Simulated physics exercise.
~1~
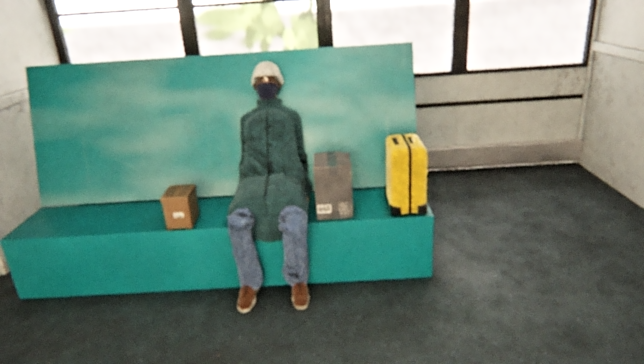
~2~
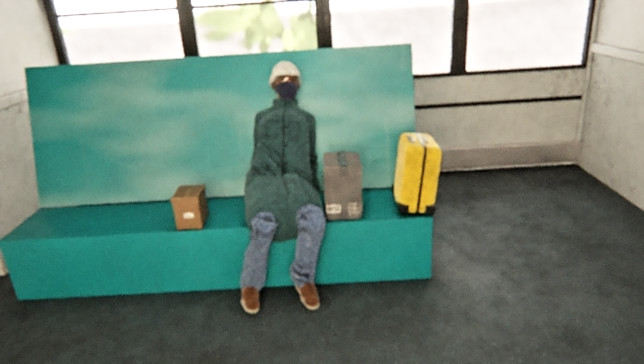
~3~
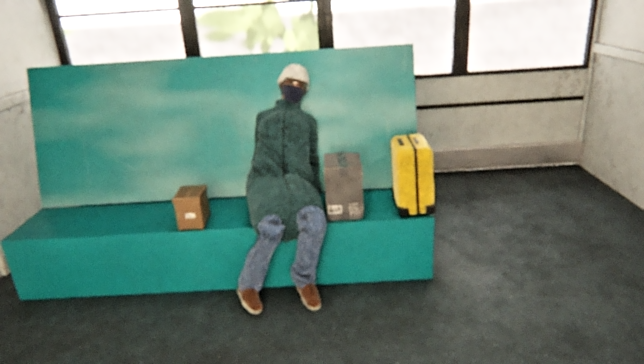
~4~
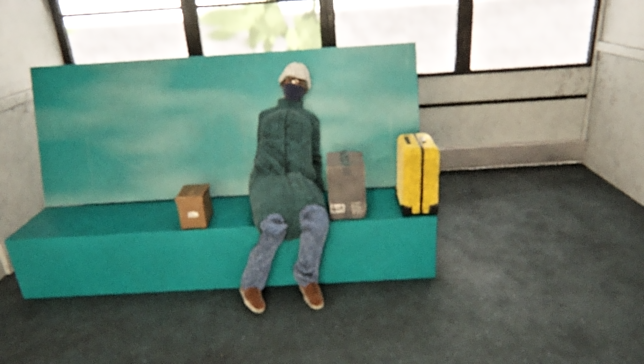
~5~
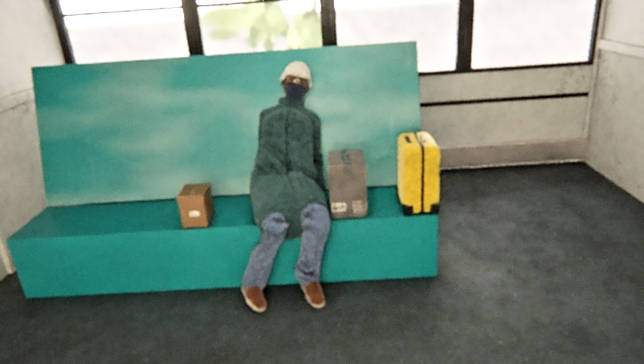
A person in a white hat, dark face covering and long green coat sat slumped on a teal bench, shifted slightly right along with a brown box, a grey pack and a yellow suitcase, and then everything stayed upright and nearly still on the seat.
